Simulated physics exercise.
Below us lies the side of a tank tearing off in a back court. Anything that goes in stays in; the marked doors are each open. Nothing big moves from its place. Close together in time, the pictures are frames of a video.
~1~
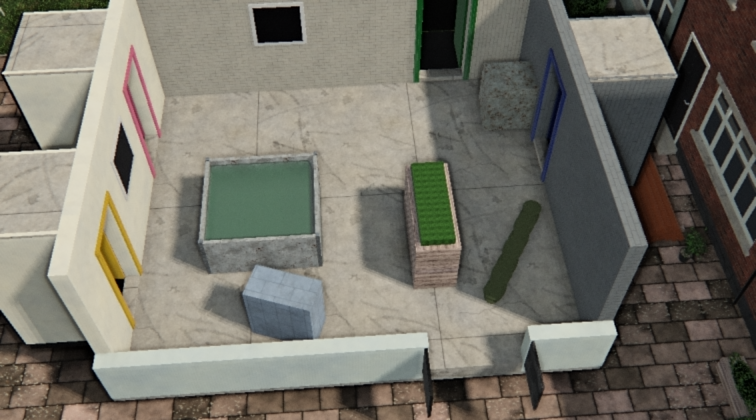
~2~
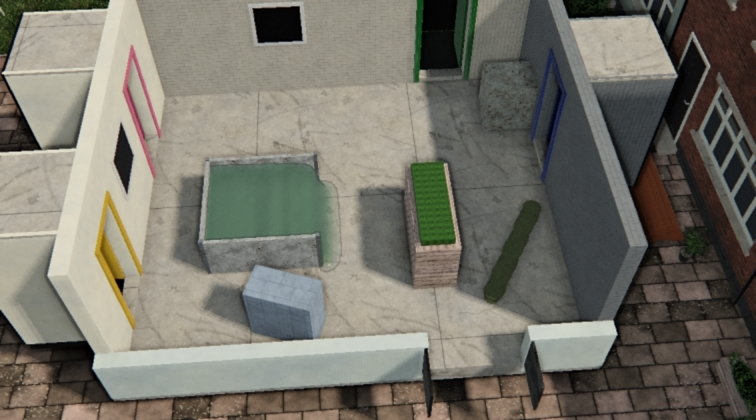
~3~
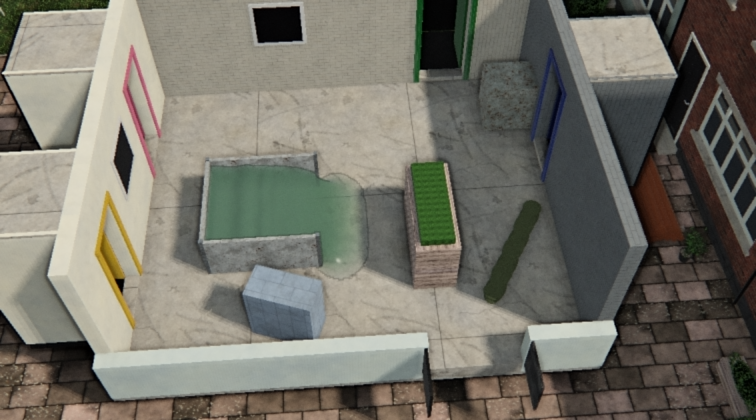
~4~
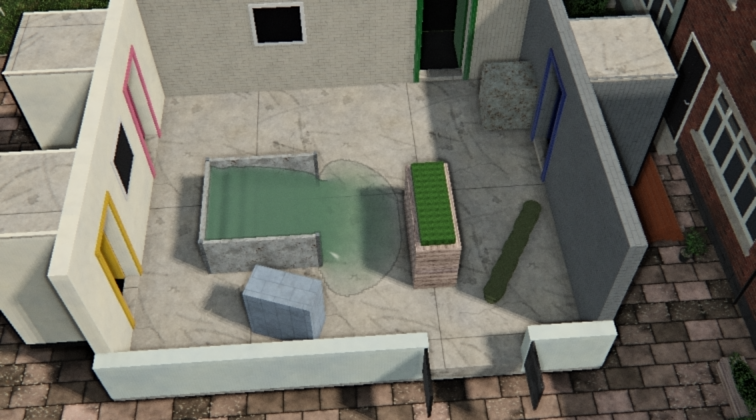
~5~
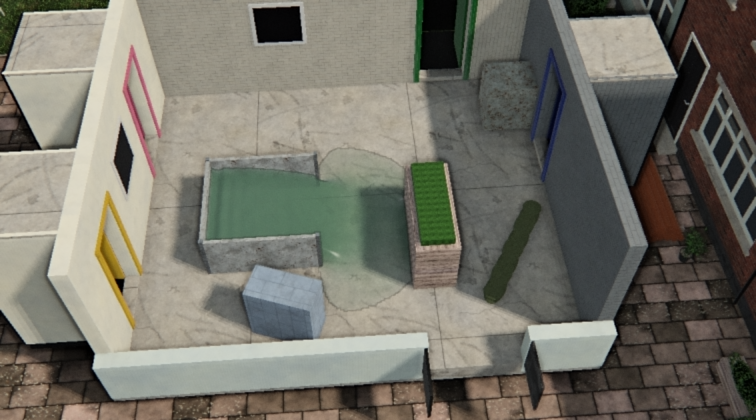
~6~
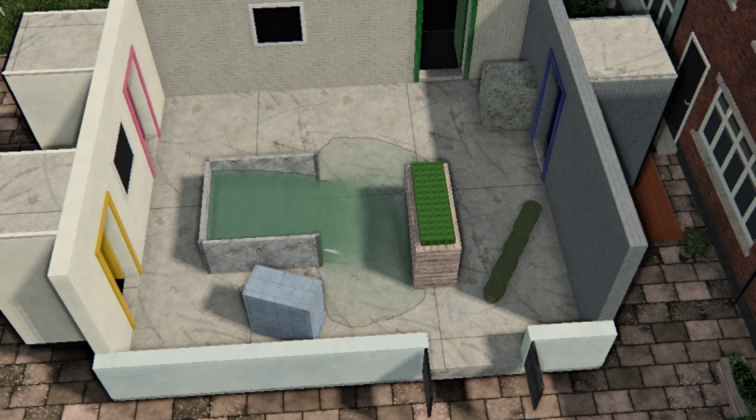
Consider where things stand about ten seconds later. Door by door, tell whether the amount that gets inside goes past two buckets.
Door by door: The yellow door goes past two buckets, the blue door goes past two buckets, the pink door stays at two buckets or less, the green door goes past two buckets.
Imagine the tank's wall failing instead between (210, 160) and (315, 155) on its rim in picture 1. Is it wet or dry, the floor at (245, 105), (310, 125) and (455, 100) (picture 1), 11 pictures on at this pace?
One by one: Waterlogged; waterlogged; waterlogged.
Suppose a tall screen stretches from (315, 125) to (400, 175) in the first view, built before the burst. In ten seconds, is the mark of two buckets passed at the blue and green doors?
Then the blue door exceeds the limit, and the green door falls short.
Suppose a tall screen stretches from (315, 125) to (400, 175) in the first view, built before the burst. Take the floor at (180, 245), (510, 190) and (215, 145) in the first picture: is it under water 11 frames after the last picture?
Point by point: First not reached, second submerged, third not reached.
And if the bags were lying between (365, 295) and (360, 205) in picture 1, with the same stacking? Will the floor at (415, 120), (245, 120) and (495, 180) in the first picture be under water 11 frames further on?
Soaked, parched, soaked.
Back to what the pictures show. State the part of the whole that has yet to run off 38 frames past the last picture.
About 82 %.
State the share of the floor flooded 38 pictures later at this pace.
Around 80 percent.
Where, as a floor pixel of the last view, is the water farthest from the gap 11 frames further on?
Close to (493, 78).
A moment on, water covers 30 % of the floor; the yellow door not reached, the blue door wet at the sill, nothing in, the pink door not reached, the green door not reached.
Next, water covers 40 % of the floor; the yellow door not reached, the blue door over two buckets in, the pink door not reached, the green door wet at the sill, nothing in.
Then, water covers 55 % of the floor; the yellow door not reached, the blue door over two buckets in, the pink door not reached, the green door over two buckets in.
Later, water covers 80 % of the floor; the yellow door under two buckets in, the blue door over two buckets in, the pink door not reached, the green door far over two buckets in.
In the end, water covers 95 % of the floor; the yellow door over two buckets in, the blue door over two buckets in, the pink door wet at the sill, nothing in, the green door far over two buckets in.
